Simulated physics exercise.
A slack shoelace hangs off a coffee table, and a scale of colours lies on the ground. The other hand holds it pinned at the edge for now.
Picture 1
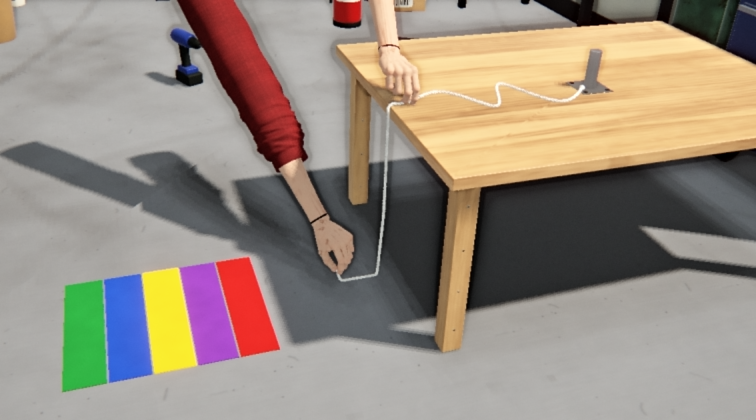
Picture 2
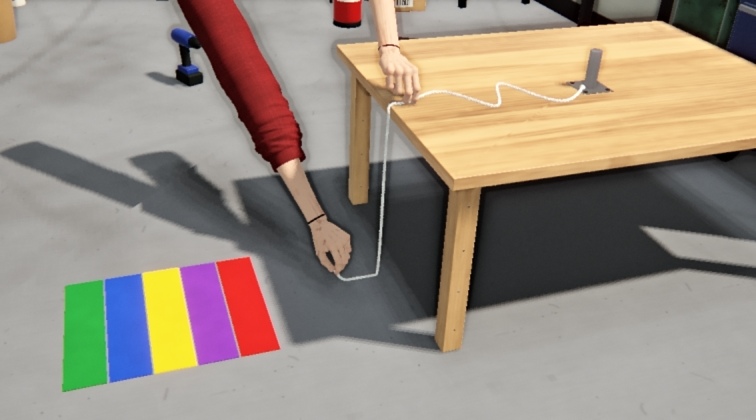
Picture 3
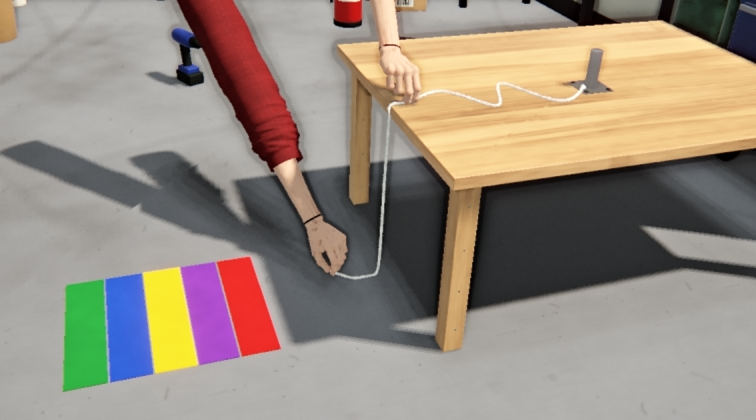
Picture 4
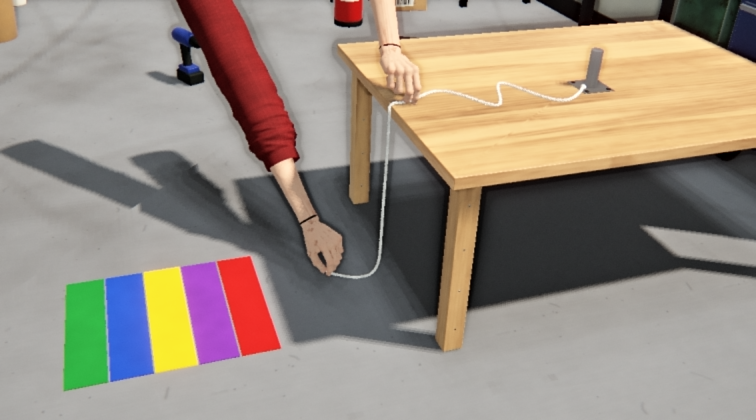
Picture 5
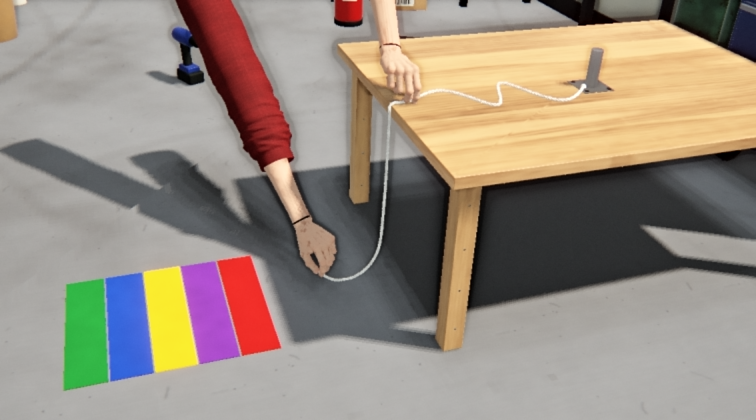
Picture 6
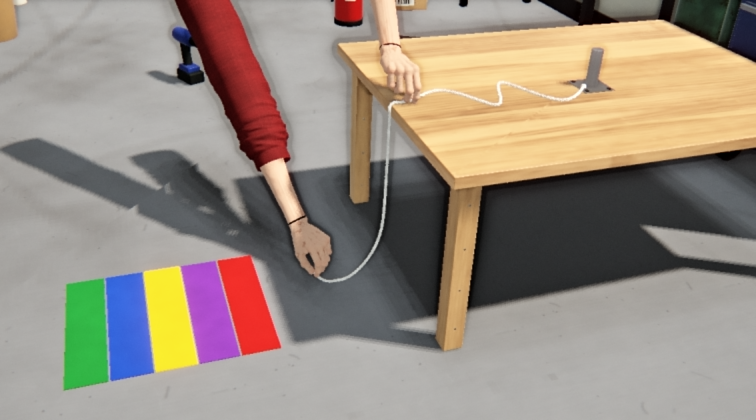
A hand in a red sleeve drew the loose end of a white shoelace slightly left, toward the colour strips on the floor, while another hand kept it pinned at the table's edge.
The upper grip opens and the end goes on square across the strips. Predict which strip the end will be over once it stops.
I would say the green strip.
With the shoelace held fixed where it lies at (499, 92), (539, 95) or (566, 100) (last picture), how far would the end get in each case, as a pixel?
First (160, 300), next (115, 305), last (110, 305).
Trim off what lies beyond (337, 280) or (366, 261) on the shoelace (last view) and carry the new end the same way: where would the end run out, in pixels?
I'd say somewhere near (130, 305) the first time and near (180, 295) the second time.
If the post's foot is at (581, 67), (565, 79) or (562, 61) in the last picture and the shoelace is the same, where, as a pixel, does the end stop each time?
About (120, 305), (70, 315) and (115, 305).
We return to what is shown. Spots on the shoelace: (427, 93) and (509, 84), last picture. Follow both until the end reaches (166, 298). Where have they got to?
You'll find them at (375, 153) and (487, 97).
Soon after, end near (165, 298); over yellow.
After that, end near (115, 306); over blue.
At the stop, end near (87, 311); over green. It halts on the green strip.
